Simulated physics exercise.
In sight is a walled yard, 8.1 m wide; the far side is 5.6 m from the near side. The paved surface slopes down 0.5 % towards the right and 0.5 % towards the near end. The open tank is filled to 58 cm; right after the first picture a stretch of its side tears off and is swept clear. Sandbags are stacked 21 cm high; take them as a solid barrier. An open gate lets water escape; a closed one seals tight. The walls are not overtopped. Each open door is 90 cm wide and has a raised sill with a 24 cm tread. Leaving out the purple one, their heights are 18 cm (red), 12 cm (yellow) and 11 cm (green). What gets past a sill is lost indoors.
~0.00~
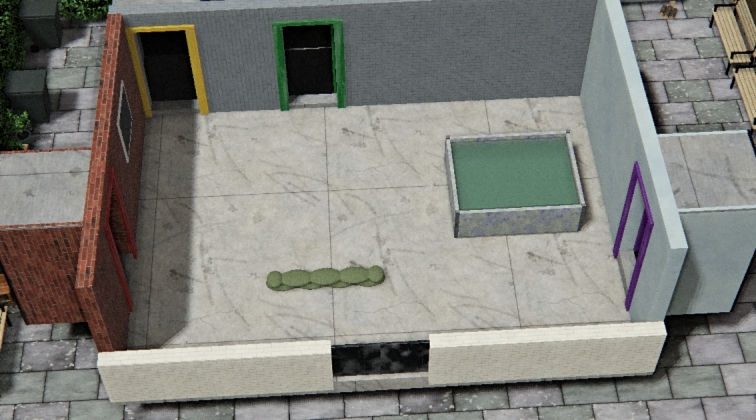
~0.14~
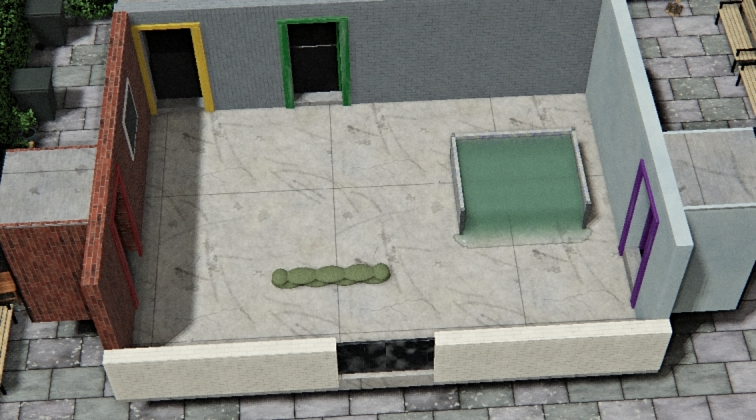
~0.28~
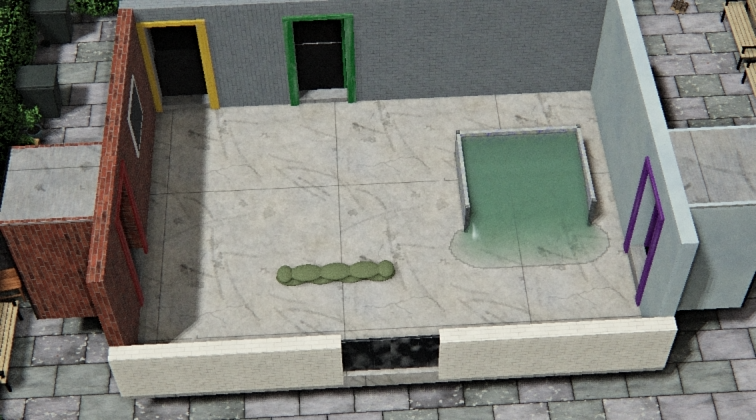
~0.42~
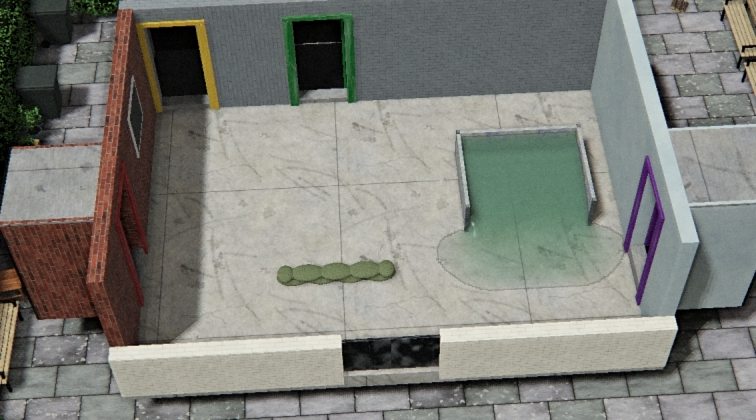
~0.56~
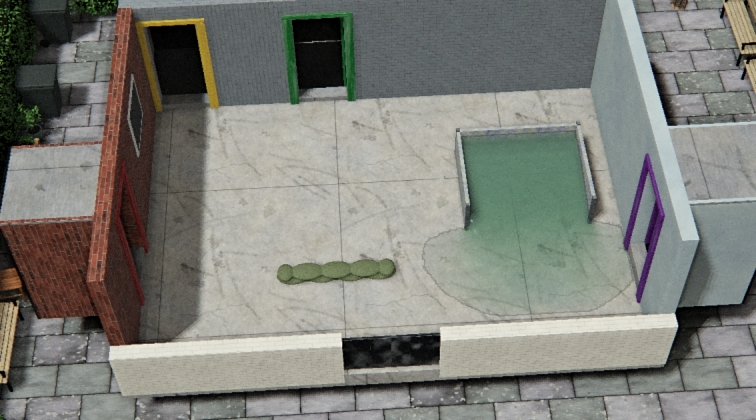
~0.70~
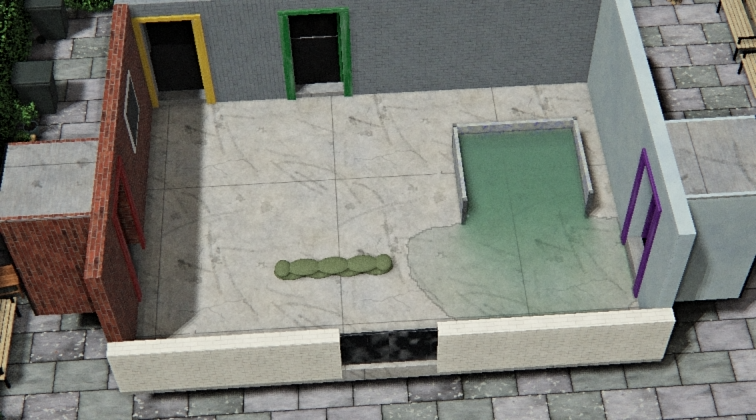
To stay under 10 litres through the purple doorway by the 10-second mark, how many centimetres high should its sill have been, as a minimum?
Some 19 cm above the ground.
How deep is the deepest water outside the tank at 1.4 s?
Roughly 40 cm.
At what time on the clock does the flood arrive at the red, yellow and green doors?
Arrival: Red 4.0 s, yellow 7.0 s, green 7.5 s.
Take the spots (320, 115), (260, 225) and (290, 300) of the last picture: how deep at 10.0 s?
Roughly 7, 3 and 6 cm, in turn.
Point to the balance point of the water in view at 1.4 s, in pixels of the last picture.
Around (528, 246).
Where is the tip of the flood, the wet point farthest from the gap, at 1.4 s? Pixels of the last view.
Around (399, 353).
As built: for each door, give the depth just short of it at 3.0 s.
Depths in cm: Red 0, purple 22, yellow 0, green 0.
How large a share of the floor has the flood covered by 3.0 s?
About 30 per cent.
After 1.4 s water covers 20 % of the floor, deepest (40 cm) near (636, 339); 15 cm at the purple door, 0 litres in over its 24 cm sill.
After 3.0 s water covers 30 % of the floor, deepest (24 cm) near (614, 340); 22 cm at the purple door, 2 litres in over its 24 cm sill.
After 10.0 s water covers 90 % of the floor, deepest (10 cm) near (557, 344); 8 cm at the purple door, 2 litres in over its 24 cm sill.
At the purple door as built, the water arrived by 0.6 s and peaked near 24 cm at 2.6 s.
With a sill of 16 cm, 23 litres would have come in within the 10 s; with 21.5 cm, 5 litres. So under 10 litres takes about 19 cm.
